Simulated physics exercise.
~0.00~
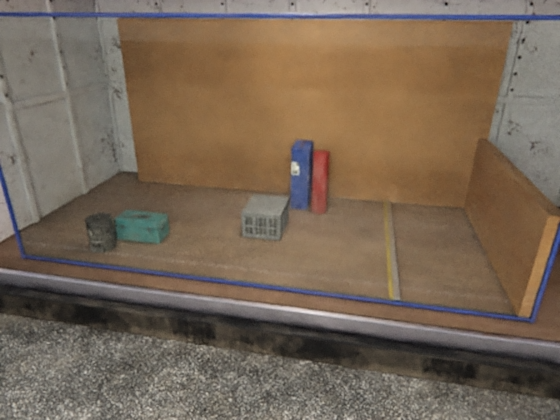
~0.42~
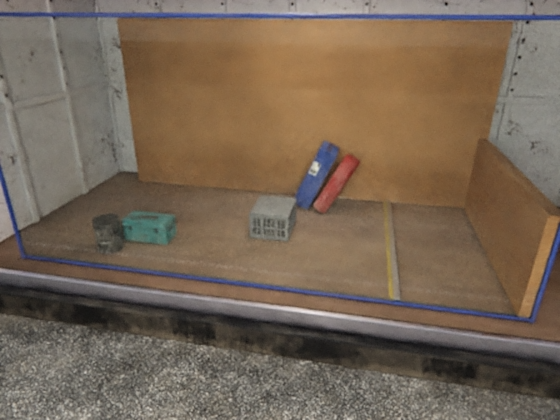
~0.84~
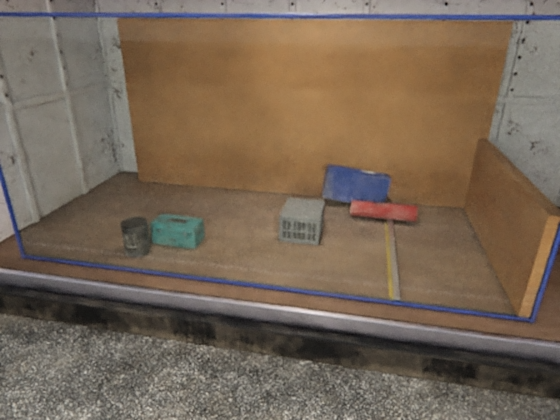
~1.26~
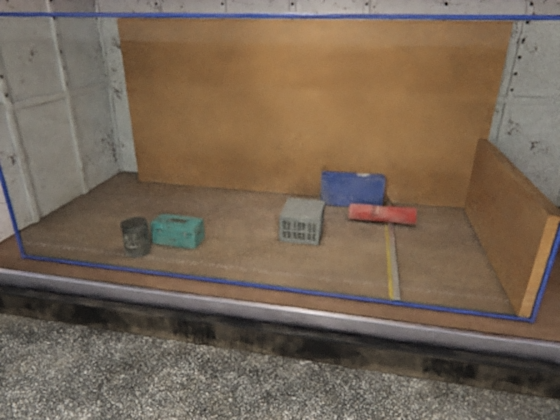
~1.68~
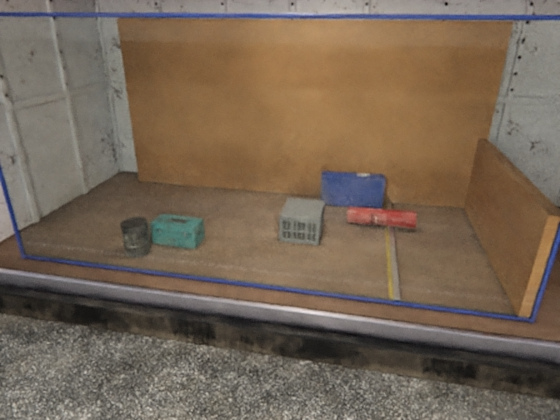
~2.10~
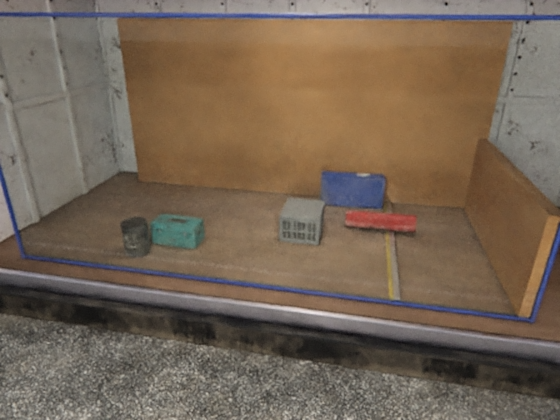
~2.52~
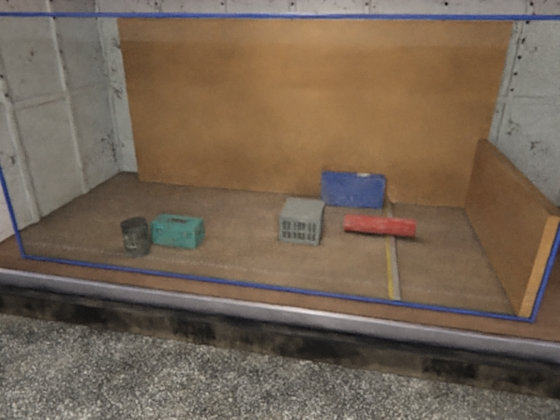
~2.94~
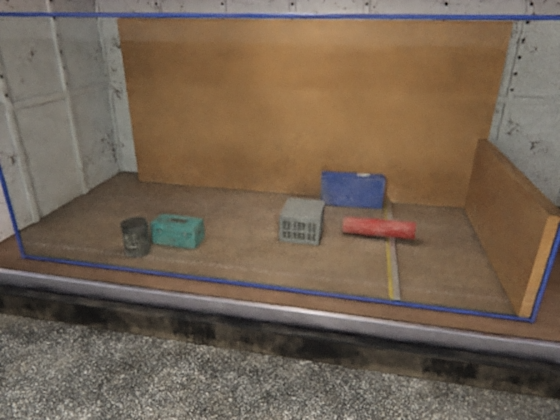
A delivery van's cargo bay, with a brown back panel and a low board at the right, is seen from the front and slightly above by a still camera. On the floor are a black bucket and a teal toolbox at left, a grey crate in the middle, and an upright blue box and red roll near a yellow line. The bucket, toolbox and crate slide a little to the right while the box and roll tip rightward and fall over. The roll then creeps slightly nearer the viewer. It ends lying across the line, with the other things left of it.
